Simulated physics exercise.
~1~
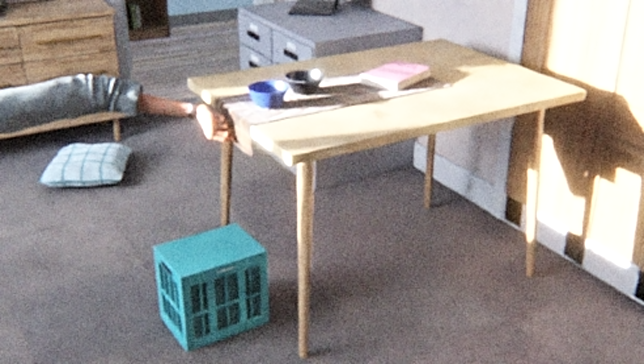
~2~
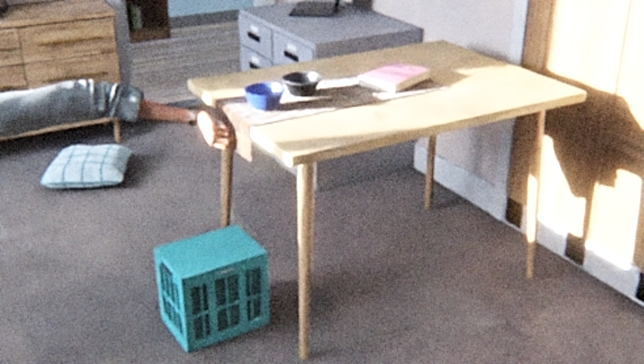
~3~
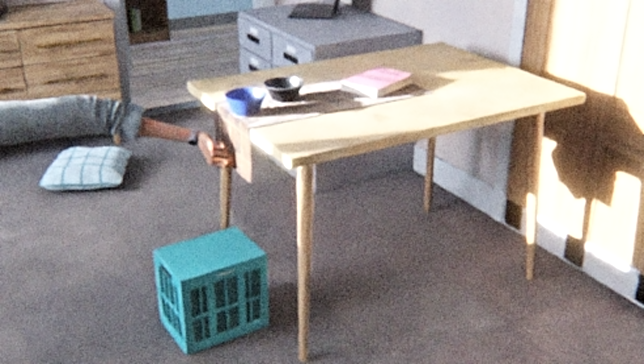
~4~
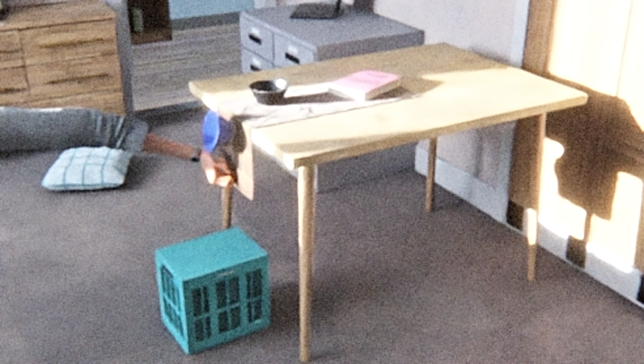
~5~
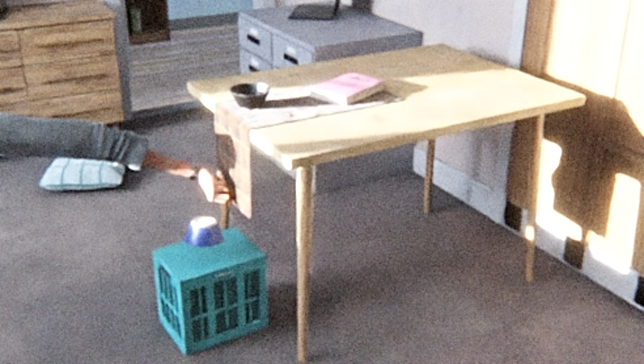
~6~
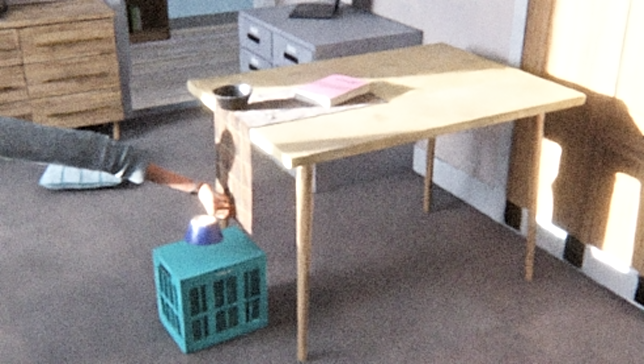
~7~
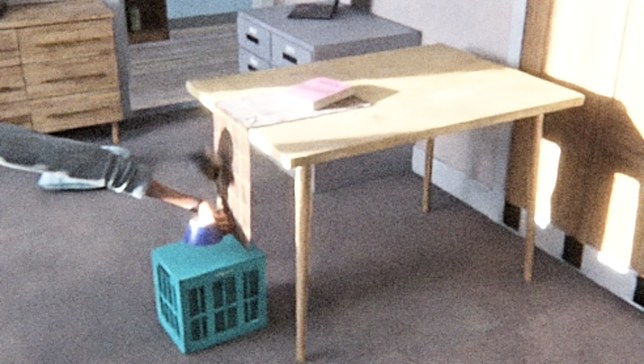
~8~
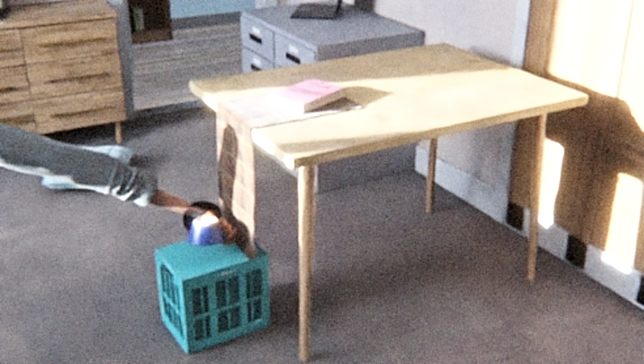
The video shows a hand pulling a brown cloth down over the left end of a wooden table, carrying along two bowls and a pink book. The blue bowl drops onto the turquoise crate, then the black bowl falls too, while the book stays on the table.
